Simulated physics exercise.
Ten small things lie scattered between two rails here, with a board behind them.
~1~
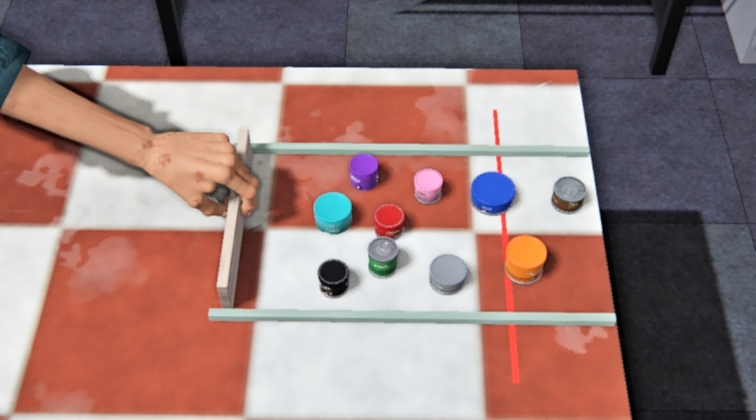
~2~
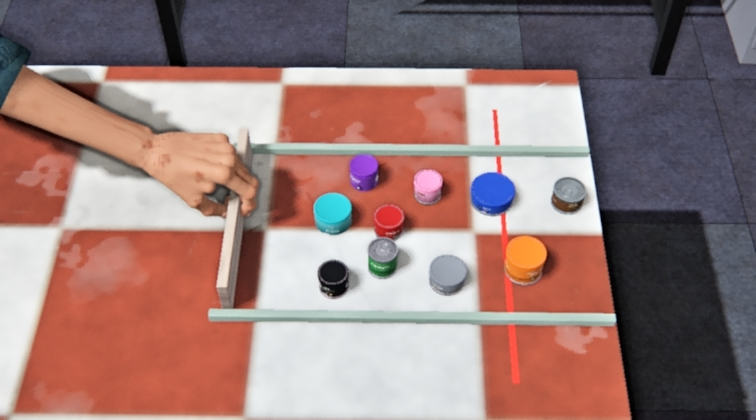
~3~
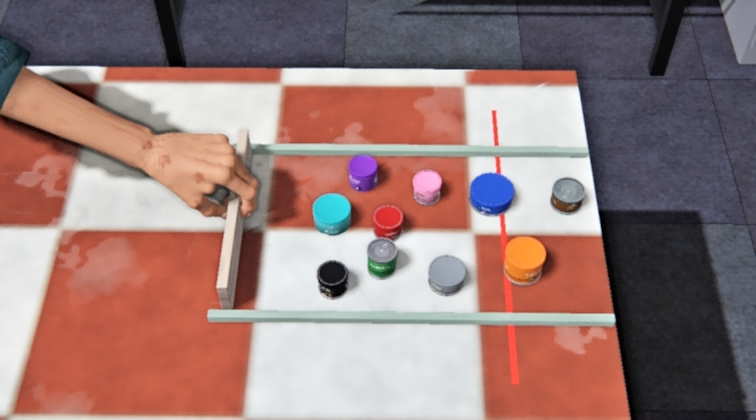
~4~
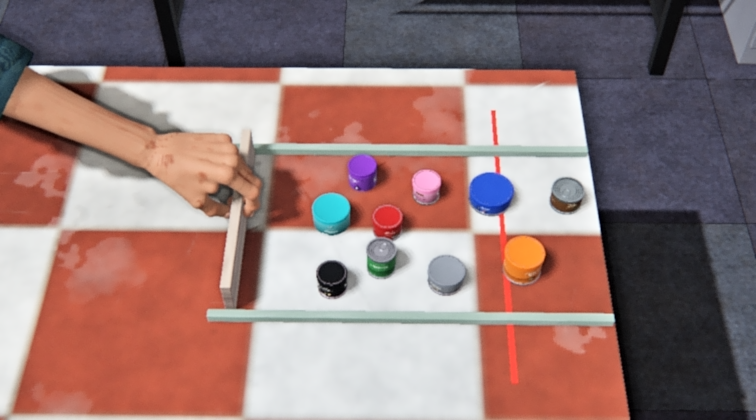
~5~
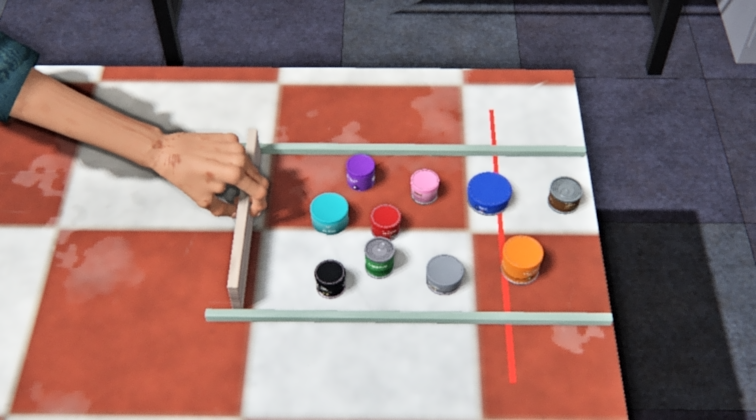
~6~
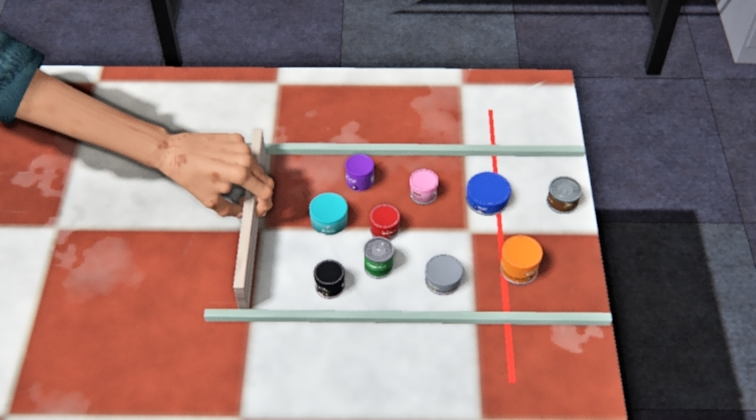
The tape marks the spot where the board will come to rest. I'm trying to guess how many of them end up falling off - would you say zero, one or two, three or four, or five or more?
I would say zero.
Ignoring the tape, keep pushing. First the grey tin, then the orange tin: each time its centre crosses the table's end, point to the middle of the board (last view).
The middle is at (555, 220) when it's the grey tin, and at (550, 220) when it's the orange tin.
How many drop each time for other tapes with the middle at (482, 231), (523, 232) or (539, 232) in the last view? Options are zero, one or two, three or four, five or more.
First none at all, next one to two, finally one to two.
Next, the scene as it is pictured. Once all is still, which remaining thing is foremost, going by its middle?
Brown tin.
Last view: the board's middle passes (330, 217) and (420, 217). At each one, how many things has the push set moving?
Answer - first 2, then 7.
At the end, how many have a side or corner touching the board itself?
The answer is 6.
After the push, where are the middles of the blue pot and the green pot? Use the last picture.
Near (547, 195) and (519, 264).
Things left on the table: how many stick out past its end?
I make it 1.
Early on, none off yet; brown tin at rest near (564, 195); orange tin at rest near (521, 260); blue pot at rest near (488, 194).
Finally, the number that fall off is zero.
